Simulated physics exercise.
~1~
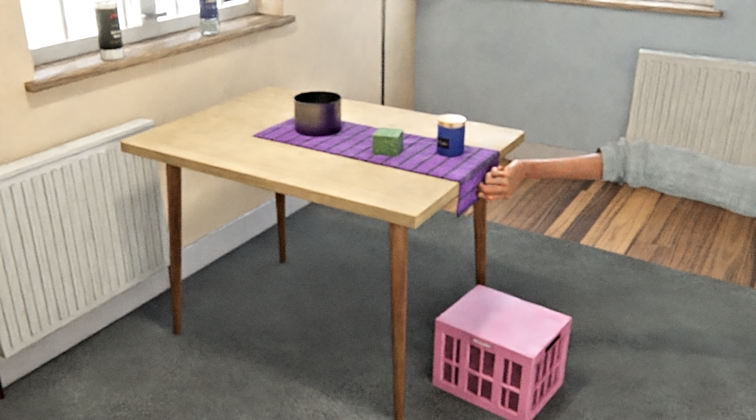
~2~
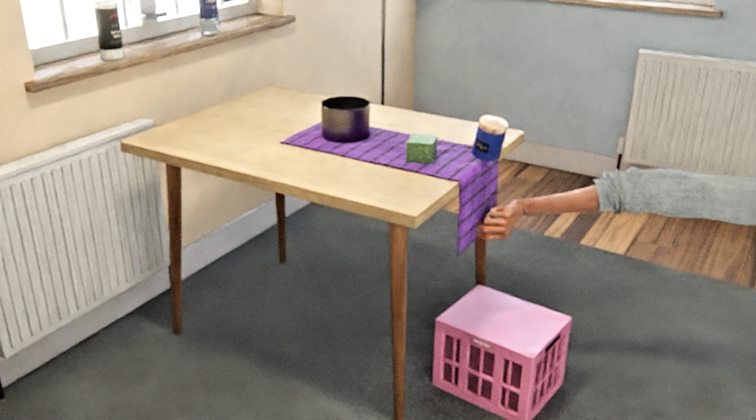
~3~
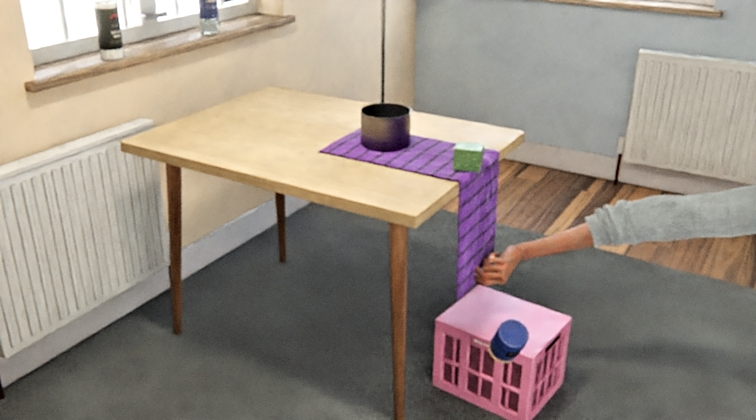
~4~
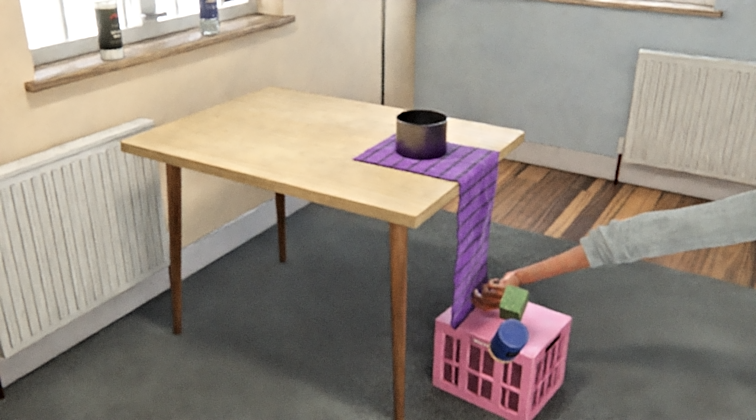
A hand pulled a purple scarf down over the end of a wooden table, carrying the blue jar off first and then the green block, and both ended up by the pink crate below while the dark pot stayed on the table.
